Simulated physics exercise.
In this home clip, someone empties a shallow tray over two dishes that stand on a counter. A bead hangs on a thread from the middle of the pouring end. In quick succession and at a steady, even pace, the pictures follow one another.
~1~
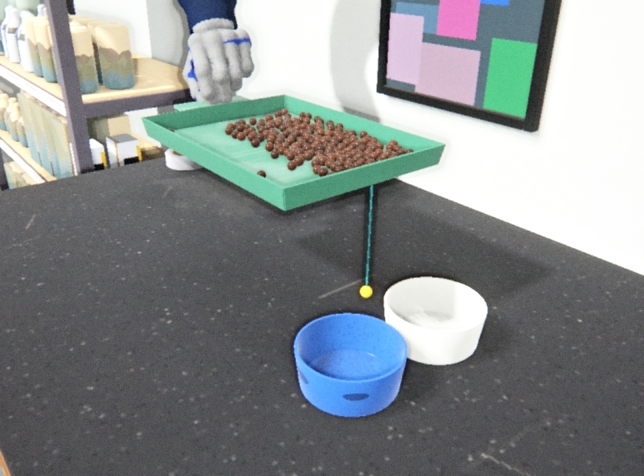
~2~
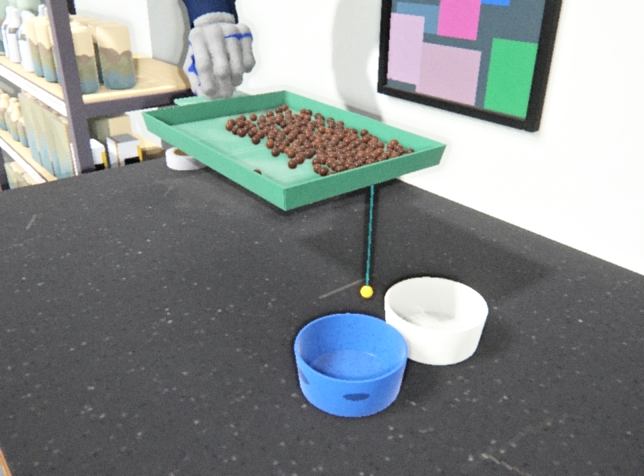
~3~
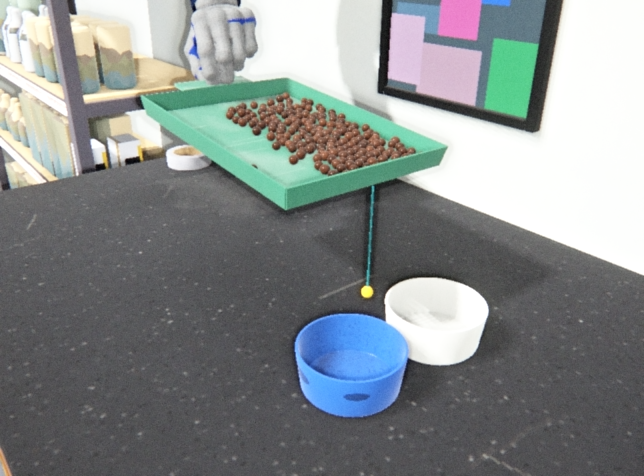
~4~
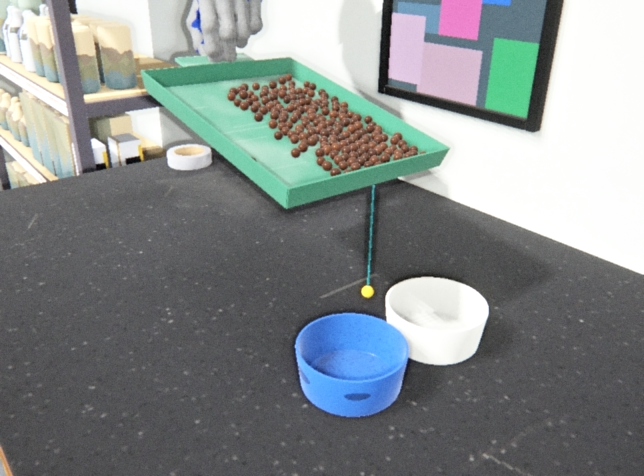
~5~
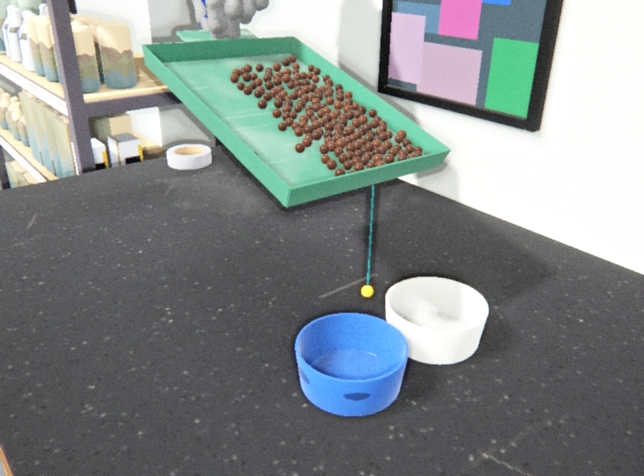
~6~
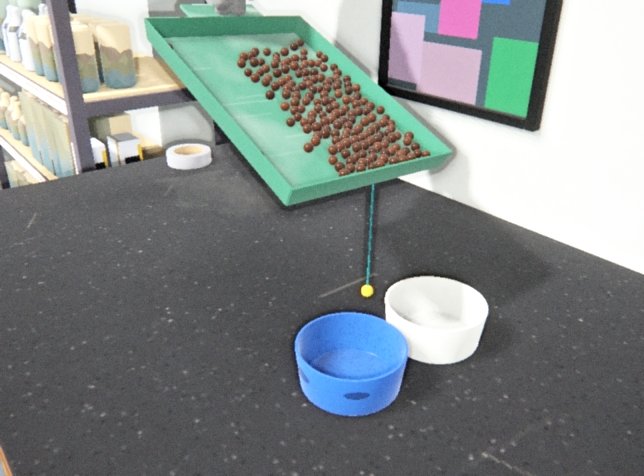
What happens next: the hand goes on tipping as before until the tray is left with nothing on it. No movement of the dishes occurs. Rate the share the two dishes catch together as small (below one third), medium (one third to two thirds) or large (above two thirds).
Large.
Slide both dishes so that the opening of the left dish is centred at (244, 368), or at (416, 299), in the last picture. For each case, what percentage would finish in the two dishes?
10 %, then 50 %.
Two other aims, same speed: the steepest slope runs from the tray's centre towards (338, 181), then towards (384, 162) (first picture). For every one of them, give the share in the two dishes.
Lab note: Case 1 near 70 %, case 2 near 60 %.
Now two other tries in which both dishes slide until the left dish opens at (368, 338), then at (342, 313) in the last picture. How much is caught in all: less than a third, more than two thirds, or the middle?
On the first try the answer is over two thirds, and on the second it is below one third.
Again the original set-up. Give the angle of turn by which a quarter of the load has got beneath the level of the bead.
Around 90°, give or take.
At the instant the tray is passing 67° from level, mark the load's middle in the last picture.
The load is centred near (396, 159).
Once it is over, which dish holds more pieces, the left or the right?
That one is the one on the right.
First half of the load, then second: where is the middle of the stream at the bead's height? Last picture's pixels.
The leading part at (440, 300), the rest of it at (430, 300).
Soon after the last picture, tray tipped steeply; nearly all on the tray; a small part in the air.
A little later, tray tipped past a quarter turn; a small part on the tray; a small part in the left dish; about a third in the right dish; a small part outside both; about a quarter in the air.
Later still, tray tipped past a quarter turn; about a quarter in the left dish; about half in the right dish; about a quarter outside both.
By the end, tray tipped past a quarter turn; about a quarter in the left dish; about half in the right dish; about a quarter outside both.
